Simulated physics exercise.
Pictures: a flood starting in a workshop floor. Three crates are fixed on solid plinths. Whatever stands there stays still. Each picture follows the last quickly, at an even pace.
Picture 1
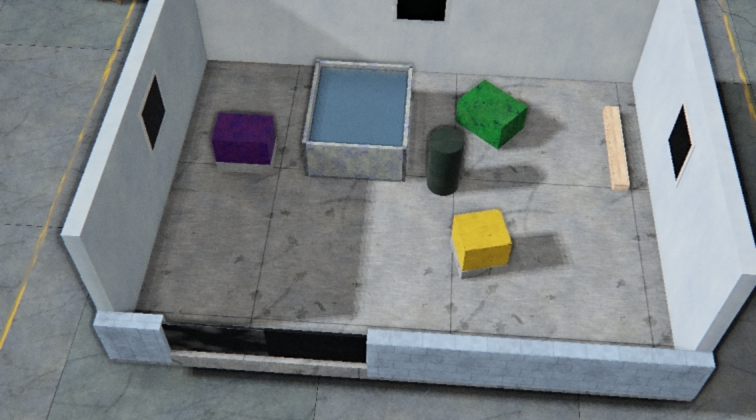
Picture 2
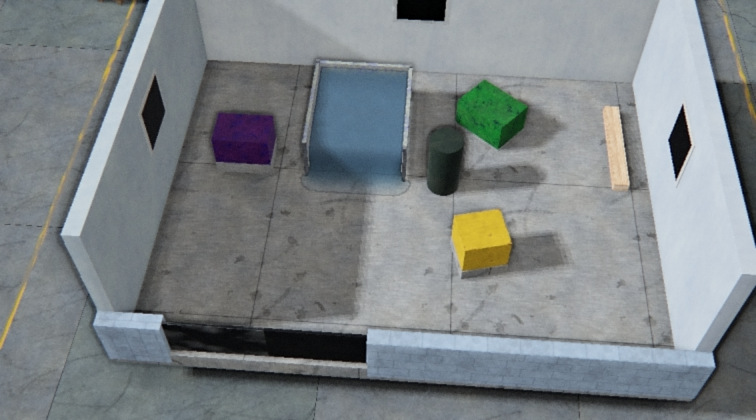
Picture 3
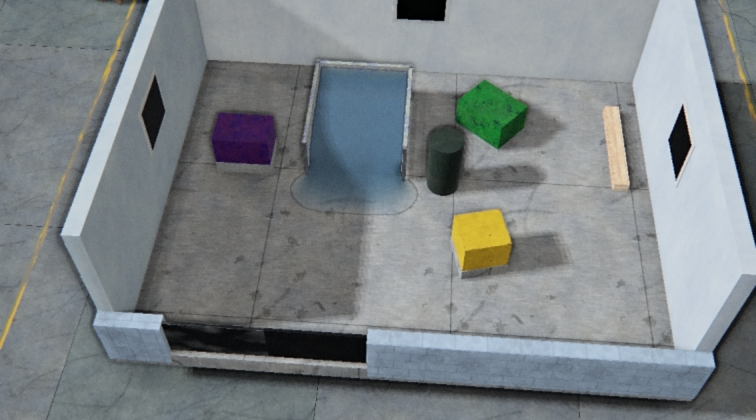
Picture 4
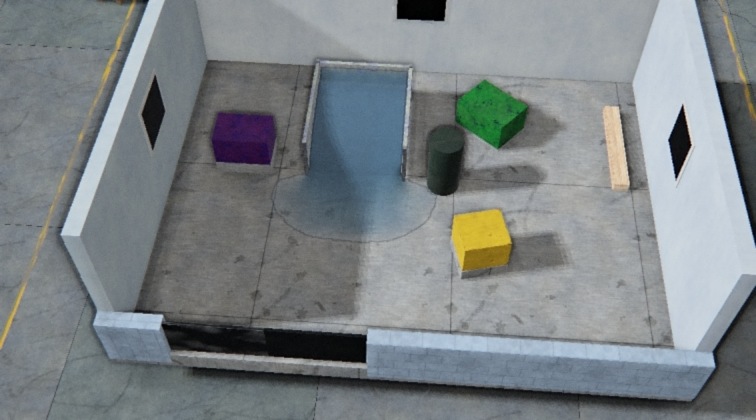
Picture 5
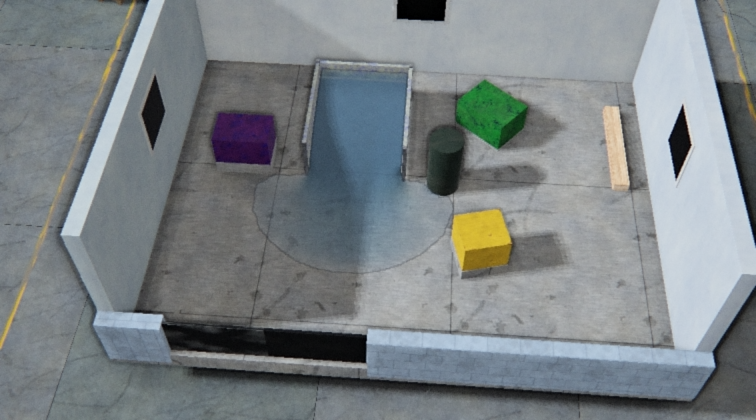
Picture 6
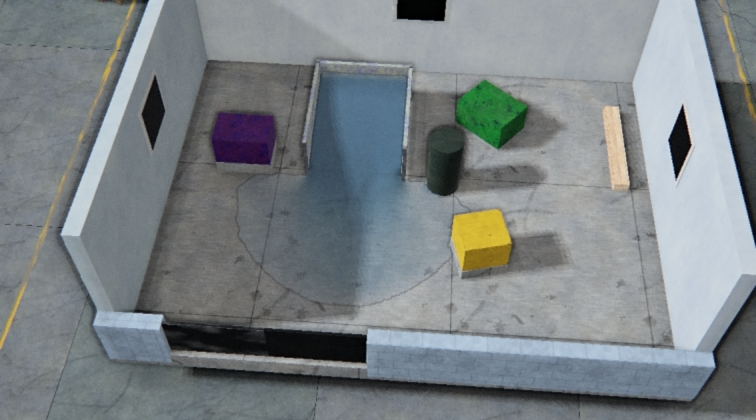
Water pours from the open front of a pale-walled tank and spreads in a widening rounded sheet across the grey workshop floor, reaching between the yellow block and the low front wall. The walled room is seen from above by a still camera. A purple block sits left of the tank, with a dark green cylinder, a bright green block and a wooden plank to the right.
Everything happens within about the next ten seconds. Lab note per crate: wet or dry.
Result - purple crate: Dry; green crate: Wet; yellow crate: Dry.
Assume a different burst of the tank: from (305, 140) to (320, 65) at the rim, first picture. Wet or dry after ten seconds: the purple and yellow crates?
I expect purple goes wet while yellow remains untouched.
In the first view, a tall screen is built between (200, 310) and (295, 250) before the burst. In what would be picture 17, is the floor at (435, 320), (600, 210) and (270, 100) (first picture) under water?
Taking the three spots in order: Soaked, spared, spared.
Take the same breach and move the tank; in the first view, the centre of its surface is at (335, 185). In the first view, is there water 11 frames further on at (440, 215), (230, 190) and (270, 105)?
Untouched, untouched, untouched.
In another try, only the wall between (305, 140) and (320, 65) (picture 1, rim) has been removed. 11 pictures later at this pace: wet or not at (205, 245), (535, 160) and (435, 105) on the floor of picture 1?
Point by point: Drenched, unwetted, unwetted.
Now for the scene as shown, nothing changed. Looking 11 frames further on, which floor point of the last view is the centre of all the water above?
At roughly (345, 243).
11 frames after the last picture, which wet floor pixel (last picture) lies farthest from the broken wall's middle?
I'd say at around (592, 369).
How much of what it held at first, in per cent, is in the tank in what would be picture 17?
I'd say some 28 %.
A moment on, water covers 30 % of the floor; the purple crate water round its plinth, the green crate not reached, the yellow crate water round its plinth.
Next, water covers 40 % of the floor; the purple crate water round its plinth, the green crate not reached, the yellow crate water round its plinth.
Then, water covers 50 % of the floor; the purple crate water round its plinth, the green crate not reached, the yellow crate water round its plinth.
Later, water covers 70 % of the floor; the purple crate water round its plinth, the green crate water round its plinth, the yellow crate water round its plinth.
In the end, water covers 100 % of the floor; the purple crate stayed above the water, the green crate was topped, the yellow crate stayed above the water.
